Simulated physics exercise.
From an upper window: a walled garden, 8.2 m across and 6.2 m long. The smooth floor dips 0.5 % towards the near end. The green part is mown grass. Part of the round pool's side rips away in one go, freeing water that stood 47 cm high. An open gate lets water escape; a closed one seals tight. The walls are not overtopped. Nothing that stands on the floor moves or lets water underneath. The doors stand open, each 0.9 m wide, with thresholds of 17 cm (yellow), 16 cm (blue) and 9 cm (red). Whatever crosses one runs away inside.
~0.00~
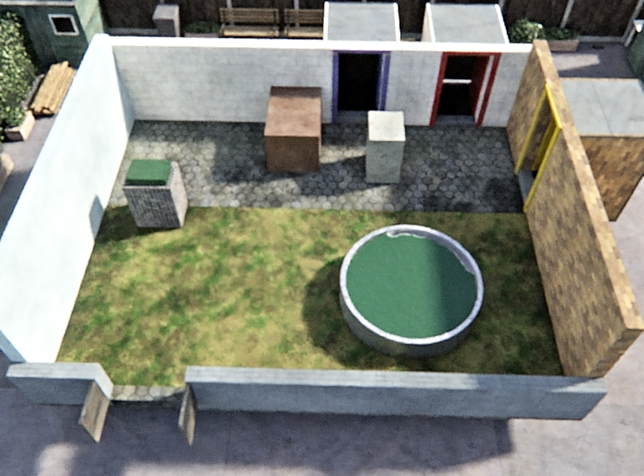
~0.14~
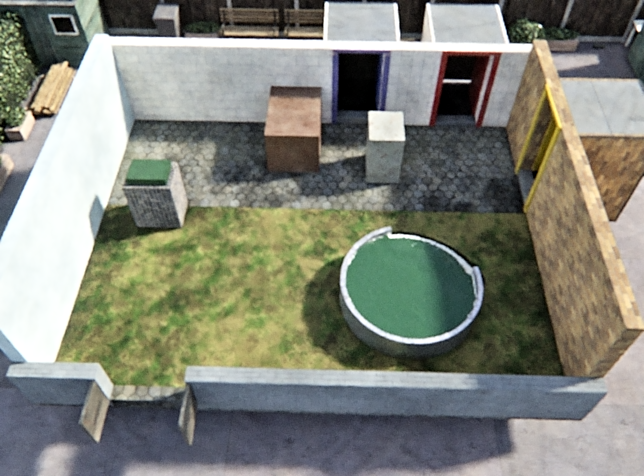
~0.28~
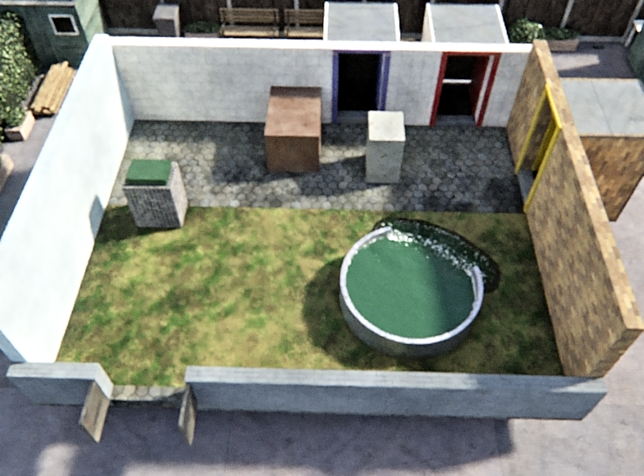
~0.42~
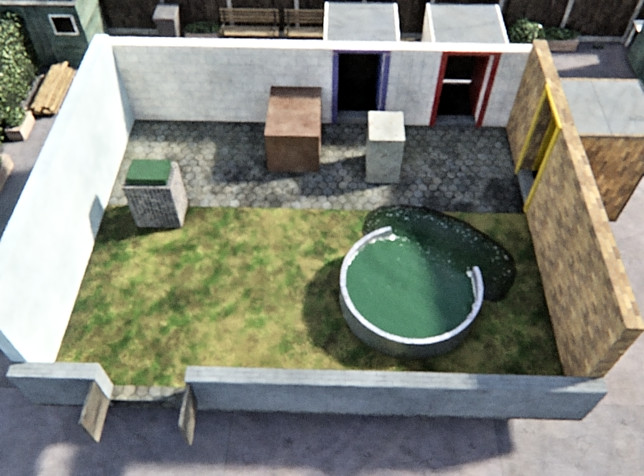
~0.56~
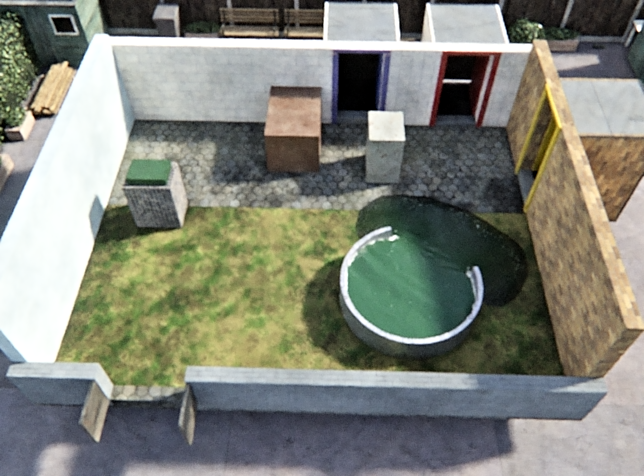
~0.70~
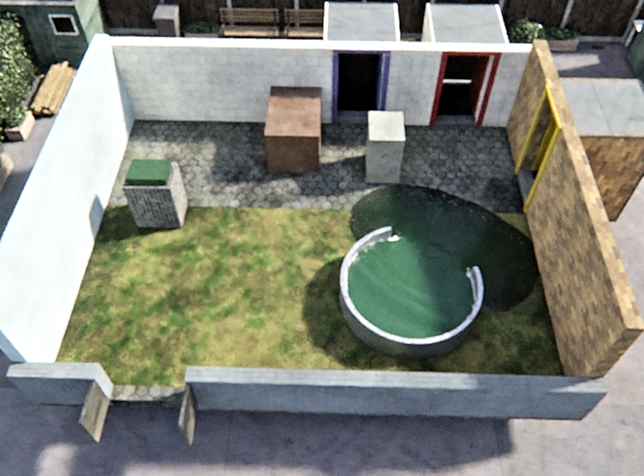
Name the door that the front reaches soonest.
The yellow door.
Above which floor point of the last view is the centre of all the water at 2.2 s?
Near (439, 240).
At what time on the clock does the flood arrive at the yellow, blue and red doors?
Yellow 1.3 s, blue 2.8 s, red 1.8 s.
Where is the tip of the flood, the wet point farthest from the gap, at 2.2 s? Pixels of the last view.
At about (505, 129).
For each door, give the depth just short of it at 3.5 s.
In cm: Yellow 11, blue 4, red 21.
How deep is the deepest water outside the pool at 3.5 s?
About 22 cm.
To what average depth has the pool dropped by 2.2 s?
Some 21 cm.
After 1.4 s water covers 20 % of the floor and is deepest (20 cm) near (445, 254); yellow door reached at 1.3 s, blue door not reached, red door not reached.
After 2.2 s water covers 30 % of the floor and is deepest (20 cm) near (518, 225); yellow door reached at 1.3 s, blue door not reached, red door reached at 1.8 s.
After 3.5 s water covers 40 % of the floor and is deepest (22 cm) near (476, 151); yellow door reached at 1.3 s, blue door reached at 2.7 s, red door reached at 1.8 s.
After 6.0 s water covers 45 % of the floor and is deepest (16 cm) near (356, 126); yellow door reached at 1.3 s, blue door reached at 2.7 s, red door reached at 1.8 s.
After 10.0 s water covers 65 % of the floor and is deepest (10 cm) near (556, 397); yellow door reached at 1.3 s, blue door reached at 2.7 s, red door reached at 1.8 s.
